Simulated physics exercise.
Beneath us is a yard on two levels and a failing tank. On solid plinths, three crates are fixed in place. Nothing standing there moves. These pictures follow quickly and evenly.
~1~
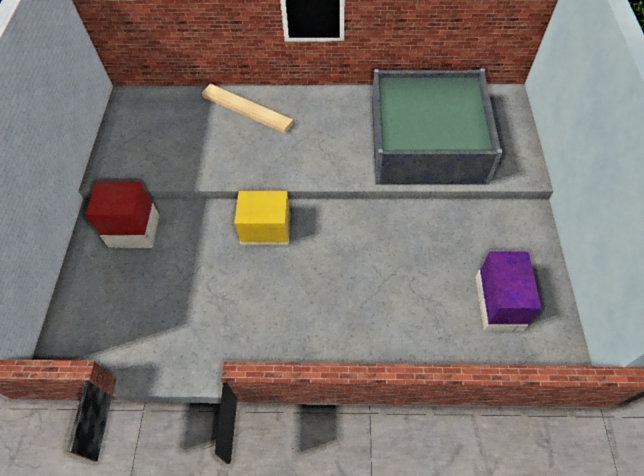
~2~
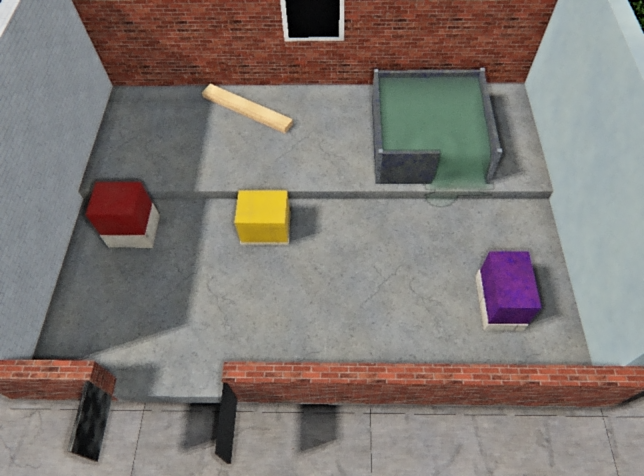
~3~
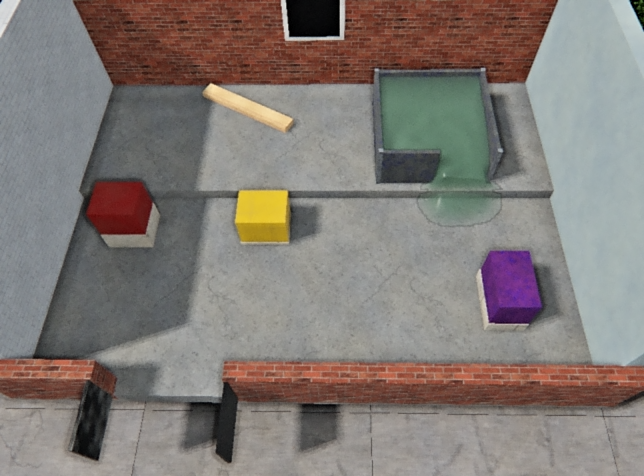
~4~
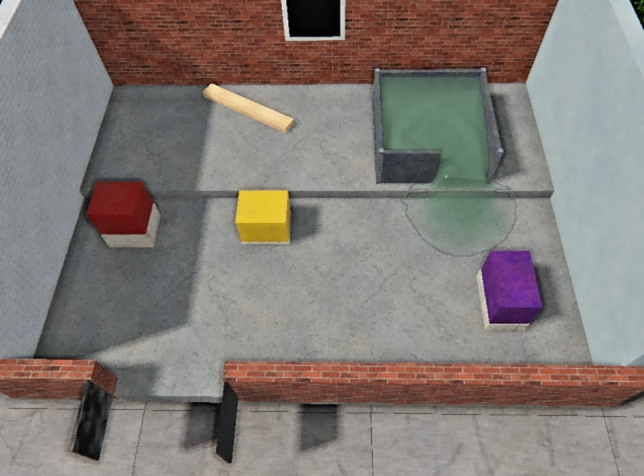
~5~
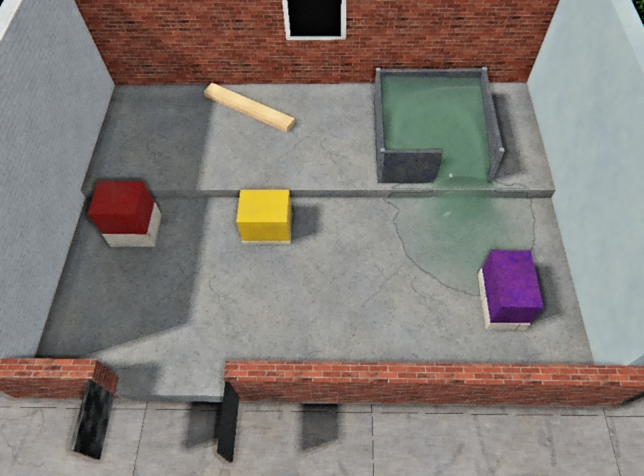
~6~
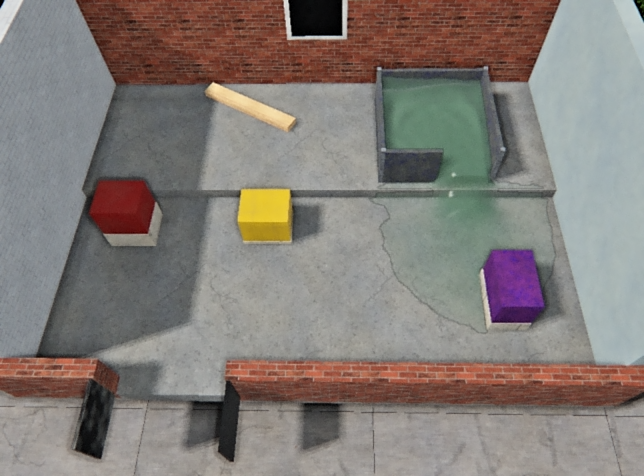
Open tank of green water leaking through a gap in its front, the water spreading across the lower yard around a purple-topped block.
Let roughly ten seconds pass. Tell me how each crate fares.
In order: Yellow crate: Touched. Red crate: Untouched. Purple crate: Touched.
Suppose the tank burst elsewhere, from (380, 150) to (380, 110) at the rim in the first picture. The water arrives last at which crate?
It's the purple-painted one.
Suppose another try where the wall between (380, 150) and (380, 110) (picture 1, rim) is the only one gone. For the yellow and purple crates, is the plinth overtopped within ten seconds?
The yellow one is reached; the purple one is not reached.
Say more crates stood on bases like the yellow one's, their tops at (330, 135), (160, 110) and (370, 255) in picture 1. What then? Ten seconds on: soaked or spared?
Taking them in order, the first is untouched, the second is untouched and the third is flooded.
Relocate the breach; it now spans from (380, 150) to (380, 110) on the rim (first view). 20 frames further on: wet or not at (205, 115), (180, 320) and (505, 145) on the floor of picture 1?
Drenched; drenched; spared.
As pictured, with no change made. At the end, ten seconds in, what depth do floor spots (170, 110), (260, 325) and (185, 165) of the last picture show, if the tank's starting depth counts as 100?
Readings in sequence: 0, 6, 0 percent.
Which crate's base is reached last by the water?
Looks like the red one to me.
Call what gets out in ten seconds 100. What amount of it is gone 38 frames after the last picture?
Result, approximate: 30 per cent.
A moment on, water covers 20 % of the floor; the yellow crate not reached, the red crate not reached, the purple crate water round its plinth.
Next, water covers 25 % of the floor; the yellow crate not reached, the red crate not reached, the purple crate water round its plinth.
Then, water covers 40 % of the floor; the yellow crate water round its plinth, the red crate not reached, the purple crate water round its plinth.
Later, water covers 55 % of the floor; the yellow crate water round its plinth, the red crate water round its plinth, the purple crate water round its plinth.
In the end, water covers 60 % of the floor; the yellow crate was topped, the red crate stayed above the water, the purple crate was topped.
